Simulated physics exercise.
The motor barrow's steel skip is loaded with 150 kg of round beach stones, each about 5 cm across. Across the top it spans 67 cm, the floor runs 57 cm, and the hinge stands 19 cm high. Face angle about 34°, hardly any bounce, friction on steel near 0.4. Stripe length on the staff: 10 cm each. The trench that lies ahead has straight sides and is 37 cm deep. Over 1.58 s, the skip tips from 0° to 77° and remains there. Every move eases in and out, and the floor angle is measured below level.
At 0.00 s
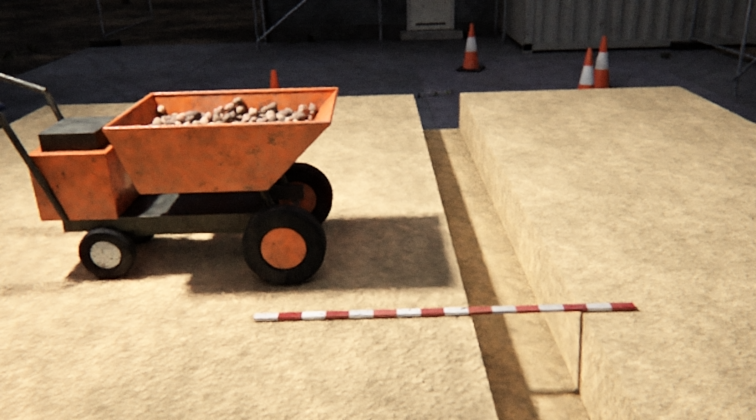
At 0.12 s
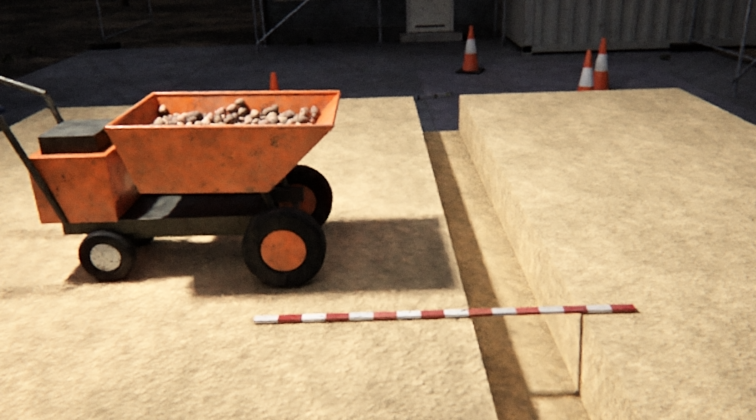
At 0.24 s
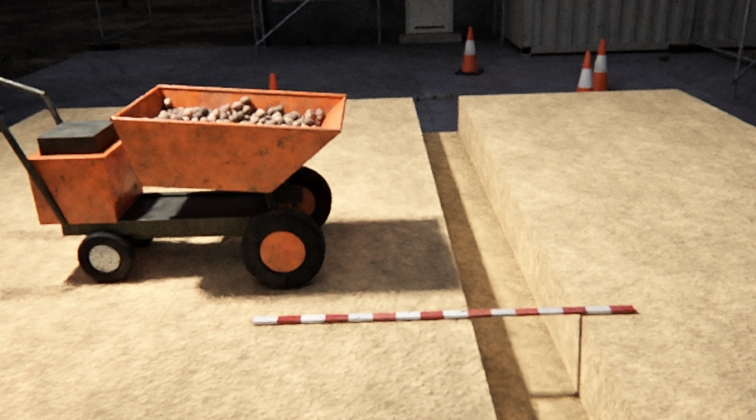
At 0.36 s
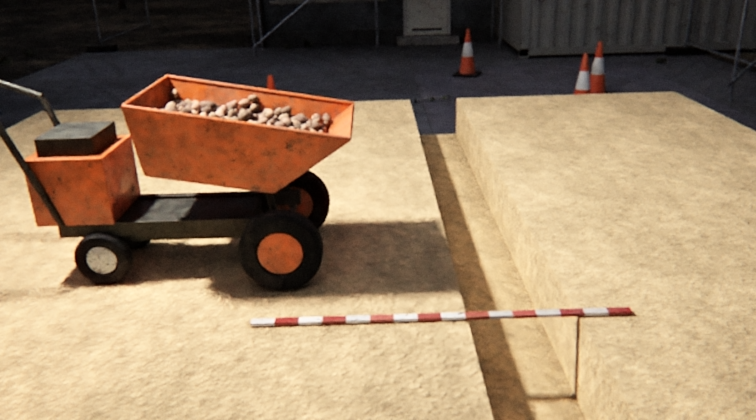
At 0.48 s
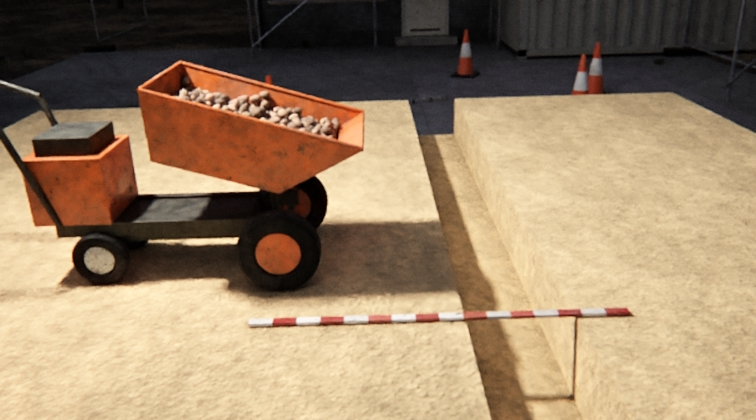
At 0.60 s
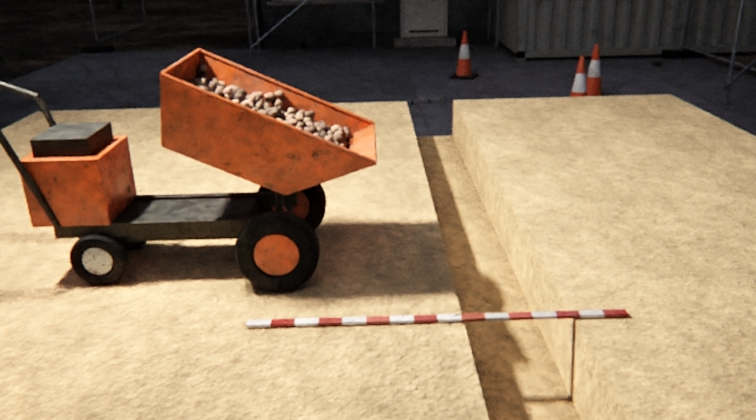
On a floodlit sandy site beside a narrow trench, an orange motor barrow raising the back of its skip, round stones inside.
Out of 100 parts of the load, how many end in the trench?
Some 73 out of 100.
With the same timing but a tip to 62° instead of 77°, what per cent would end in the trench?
I'd guess some 90 in a hundred.
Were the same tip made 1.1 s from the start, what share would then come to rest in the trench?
Near 75 per cent.
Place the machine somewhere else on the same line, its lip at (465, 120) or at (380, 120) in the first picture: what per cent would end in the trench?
The first gives about 30 percent and the second about 100 percent.
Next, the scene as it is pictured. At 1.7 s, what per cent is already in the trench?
By that point it's something like 55 in a hundred.
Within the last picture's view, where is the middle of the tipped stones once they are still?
About (489, 307).
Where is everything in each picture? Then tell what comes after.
In the first picture, the skip is at 0°, its lip at (330, 123); the top of the load is at (232, 112).
The second picture shows lip at (333, 126), floor tilted 1°, highest stones at (215, 113); the stones move at 0.2 m/s on average.
The third picture shows lip at (341, 131), floor tilted 5°, highest stones at (203, 112); the stones move at 0.3 m/s on average.
In the fourth picture, the skip is at 10°, its lip at (351, 139); the top of the load is at (200, 105); the stones move at 0.5 m/s on average.
The fifth picture shows lip at (363, 149), floor tilted 17°, highest stones at (190, 95); the stones move at 0.6 m/s on average.
The sixth picture shows lip at (376, 163), floor tilted 25°, highest stones at (198, 83); the stones move at 0.7 m/s on average.
After 1.2 s the floor is at 65°; 98 % in the skip, 2 % short of the trench; the foremost stones are at (439, 234).
After 1.7 s the floor is at 77°; 30 % in the skip, 17 % short of the trench, 53 % in the trench; the foremost stones are at (532, 301).
After 2.0 s the floor is at 77°; 12 % in the skip, 19 % short of the trench, 70 % in the trench; the foremost stones are at (543, 291).
After 4.0 s the floor is at 77°; 9 % in the skip, 17 % short of the trench, 73 % in the trench; the foremost stones are at (560, 304).
